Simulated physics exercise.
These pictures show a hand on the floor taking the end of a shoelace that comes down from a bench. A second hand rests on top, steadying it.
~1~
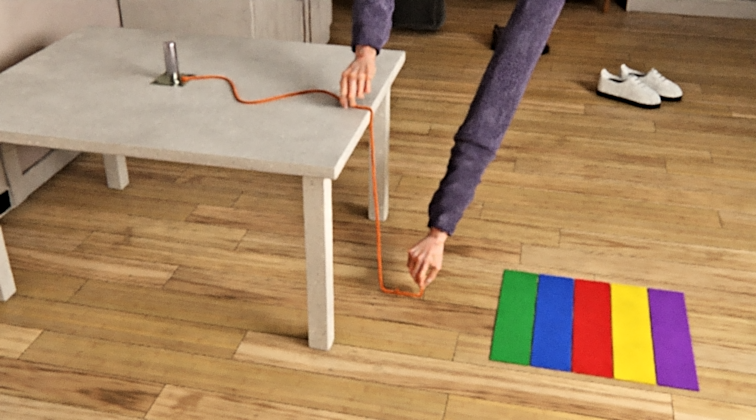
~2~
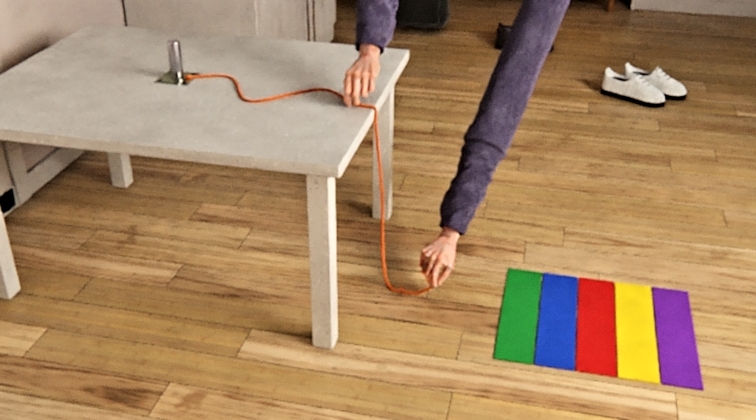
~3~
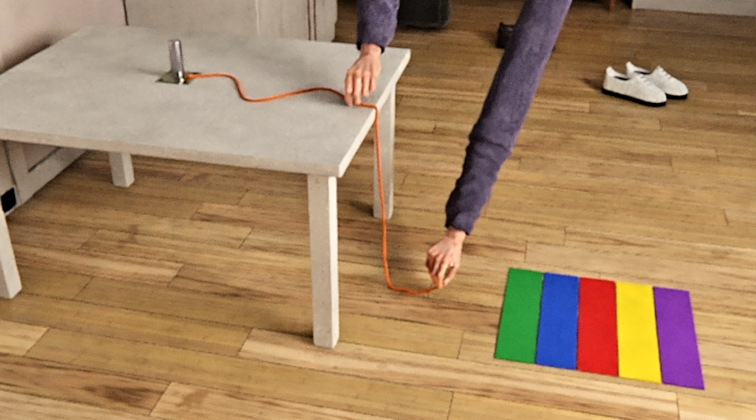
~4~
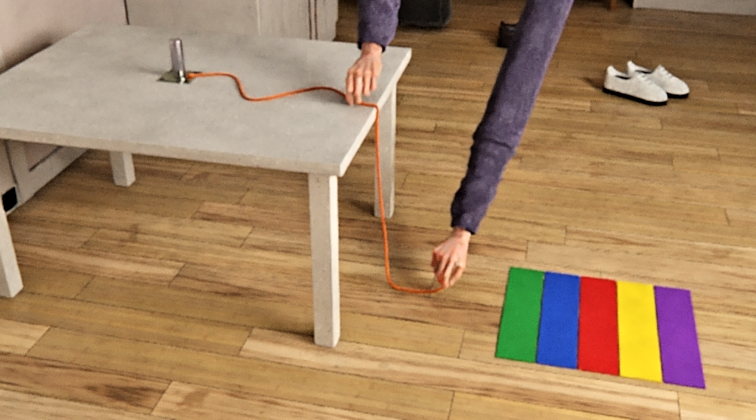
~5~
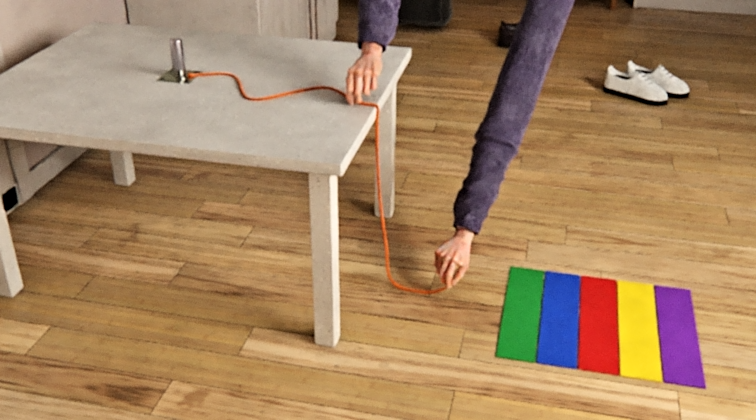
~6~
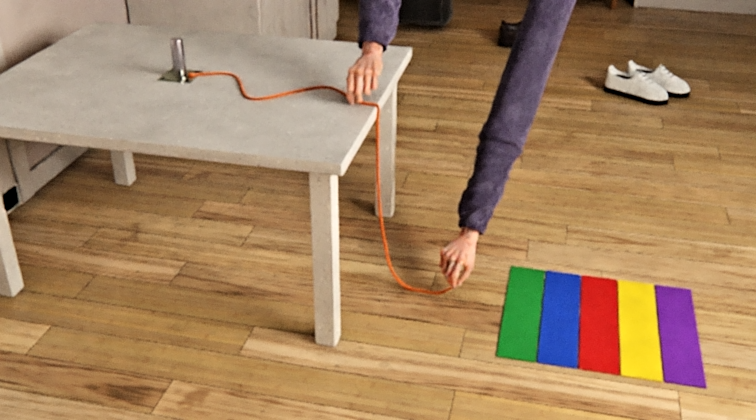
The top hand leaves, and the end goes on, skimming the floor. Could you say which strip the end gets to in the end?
It gets to the yellow strip.
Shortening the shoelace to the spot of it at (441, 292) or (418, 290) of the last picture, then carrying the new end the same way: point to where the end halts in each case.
It would end up close to (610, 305), then close to (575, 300).
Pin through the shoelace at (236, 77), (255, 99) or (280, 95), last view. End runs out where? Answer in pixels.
Try one gives (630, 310), try two (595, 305), and try three (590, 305).
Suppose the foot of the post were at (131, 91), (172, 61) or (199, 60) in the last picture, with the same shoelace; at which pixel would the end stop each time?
Try 1 about (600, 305), try 2 about (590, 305), try 3 about (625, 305).
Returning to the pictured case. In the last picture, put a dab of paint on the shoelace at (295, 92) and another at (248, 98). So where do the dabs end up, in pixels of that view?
Roughly at (335, 97), and the other roughly at (289, 91).
Soon after, end near (561, 299); over blue.
After that, end near (608, 305); over red.
At the stop, end near (637, 309); over yellow. The end stops over the yellow strip.
